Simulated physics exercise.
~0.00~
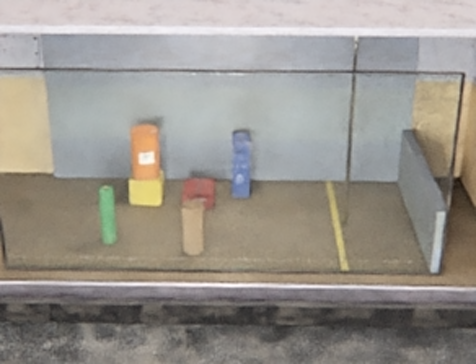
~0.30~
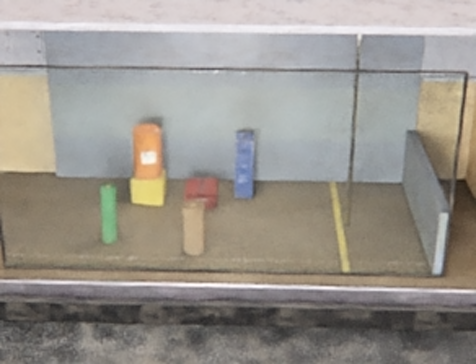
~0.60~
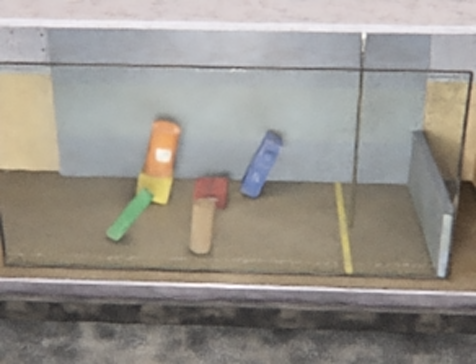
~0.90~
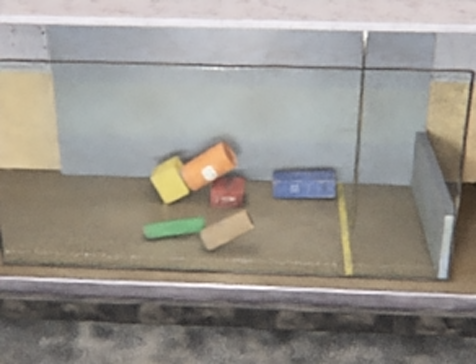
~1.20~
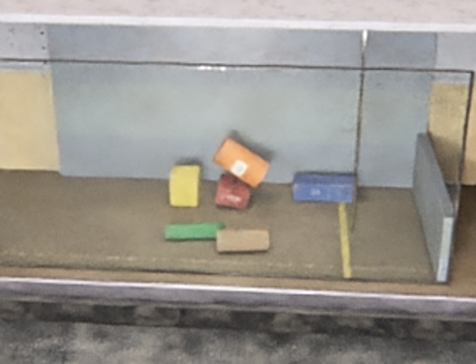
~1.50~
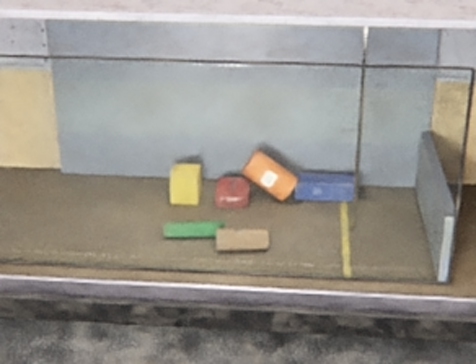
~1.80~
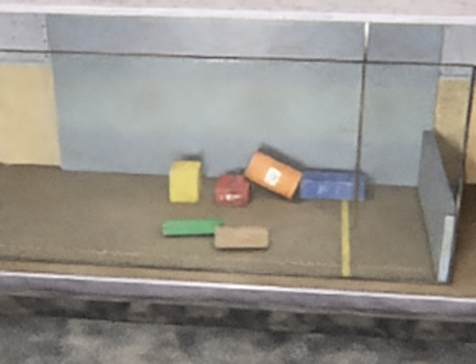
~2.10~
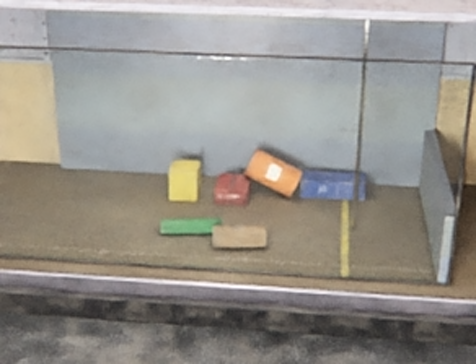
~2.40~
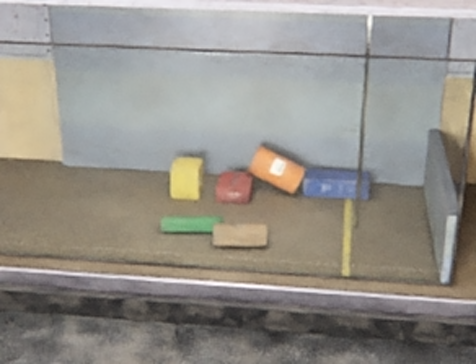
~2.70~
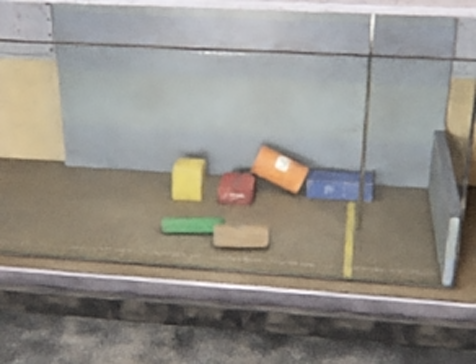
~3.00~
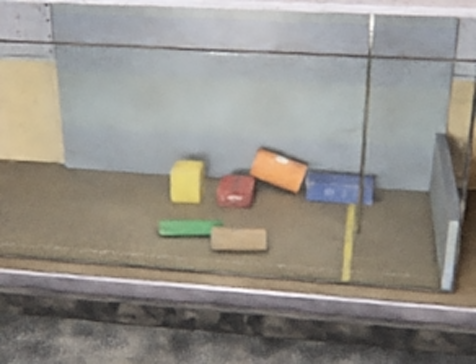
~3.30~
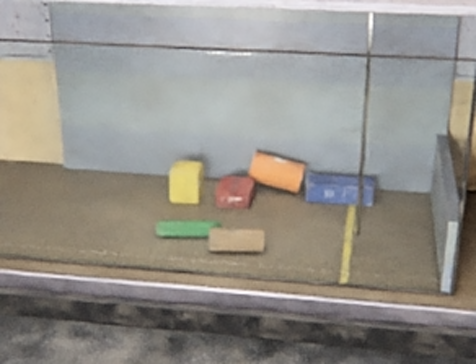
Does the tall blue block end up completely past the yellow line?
No, it topples to the right and comes to rest on its side without getting past the yellow line.
